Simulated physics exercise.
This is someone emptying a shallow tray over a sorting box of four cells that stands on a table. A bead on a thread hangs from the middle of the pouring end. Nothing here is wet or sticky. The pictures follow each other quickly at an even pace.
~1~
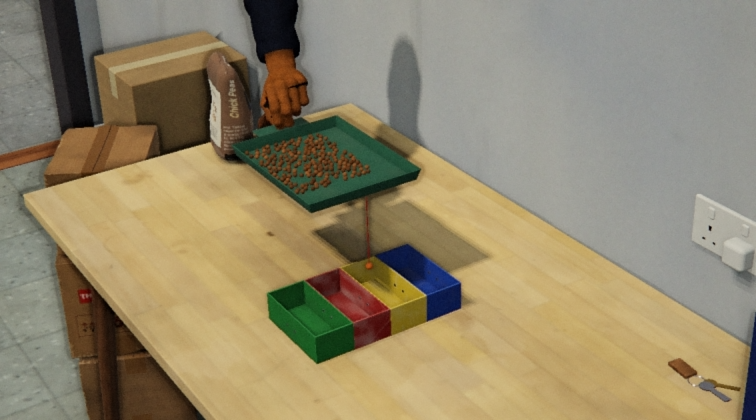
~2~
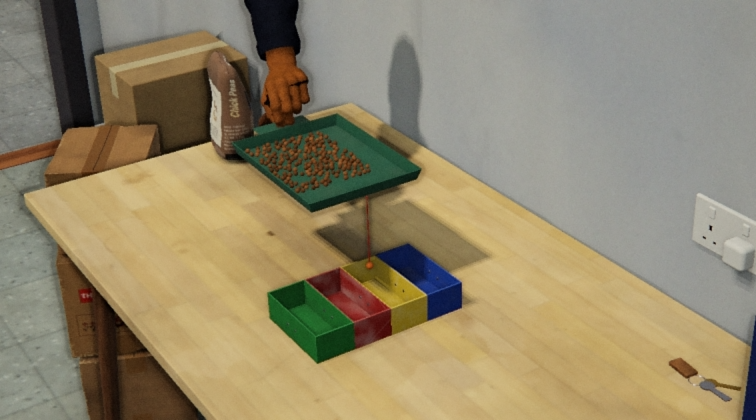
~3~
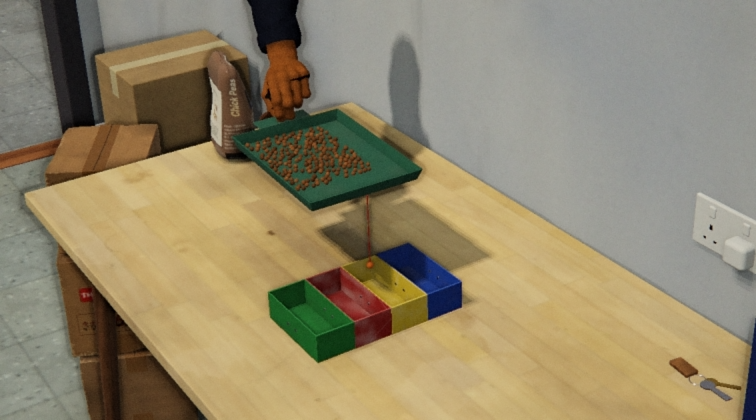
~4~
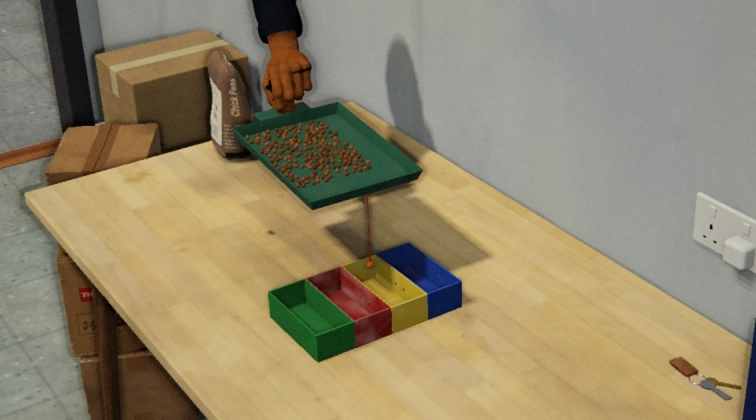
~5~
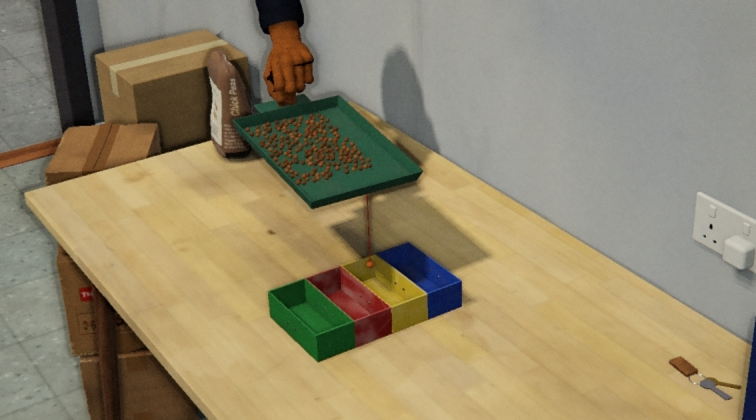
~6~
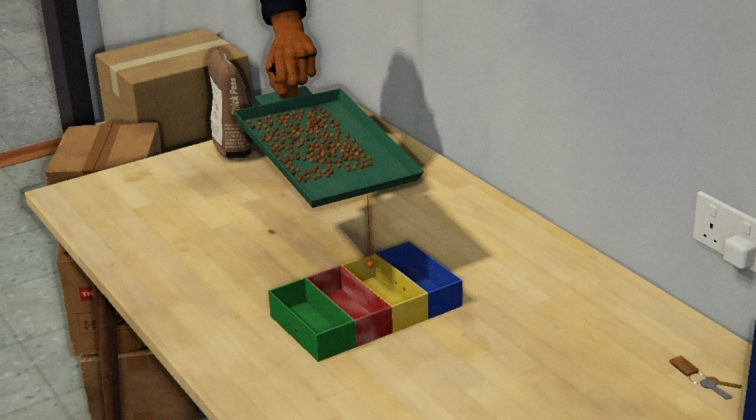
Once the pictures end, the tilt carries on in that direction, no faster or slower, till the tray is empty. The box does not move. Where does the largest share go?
Fullest: The blue cell.
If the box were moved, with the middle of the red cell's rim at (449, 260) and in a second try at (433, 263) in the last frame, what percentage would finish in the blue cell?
In turn 0 and 0 in a hundred.
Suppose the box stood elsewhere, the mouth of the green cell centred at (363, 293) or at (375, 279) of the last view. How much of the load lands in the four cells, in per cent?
First some 100, then 100 per cent.
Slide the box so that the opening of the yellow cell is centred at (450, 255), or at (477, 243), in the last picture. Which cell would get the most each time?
At the first place the cell in red, at the second the cell in green.
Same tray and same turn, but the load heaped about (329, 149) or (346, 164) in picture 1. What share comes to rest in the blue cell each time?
First some 70, then 60 per cent.
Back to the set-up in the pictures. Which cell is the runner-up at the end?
It is the yellow one.
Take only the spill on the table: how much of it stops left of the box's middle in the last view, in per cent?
It comes to 0 per cent or so.
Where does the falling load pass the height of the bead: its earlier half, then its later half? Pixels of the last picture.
The first part at (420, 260); the rest at (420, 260).
Soon after the last picture, tray tipped steeply; nearly all on the tray; a stray few in the blue cell; a stray few falling or outside the box.
A little later, tray tipped right over; about half on the tray; a small part in the blue cell; a stray few in the yellow cell; about a third falling or outside the box.
Later still, tray tipped past a quarter turn; about two thirds in the blue cell; about a quarter in the yellow cell; a stray few in the red cell; a small part falling or outside the box.
At rest, tray tipped past a quarter turn; about two thirds in the blue cell; about a quarter in the yellow cell; a stray few in the red cell; none in the green cell; a small part outside the box.
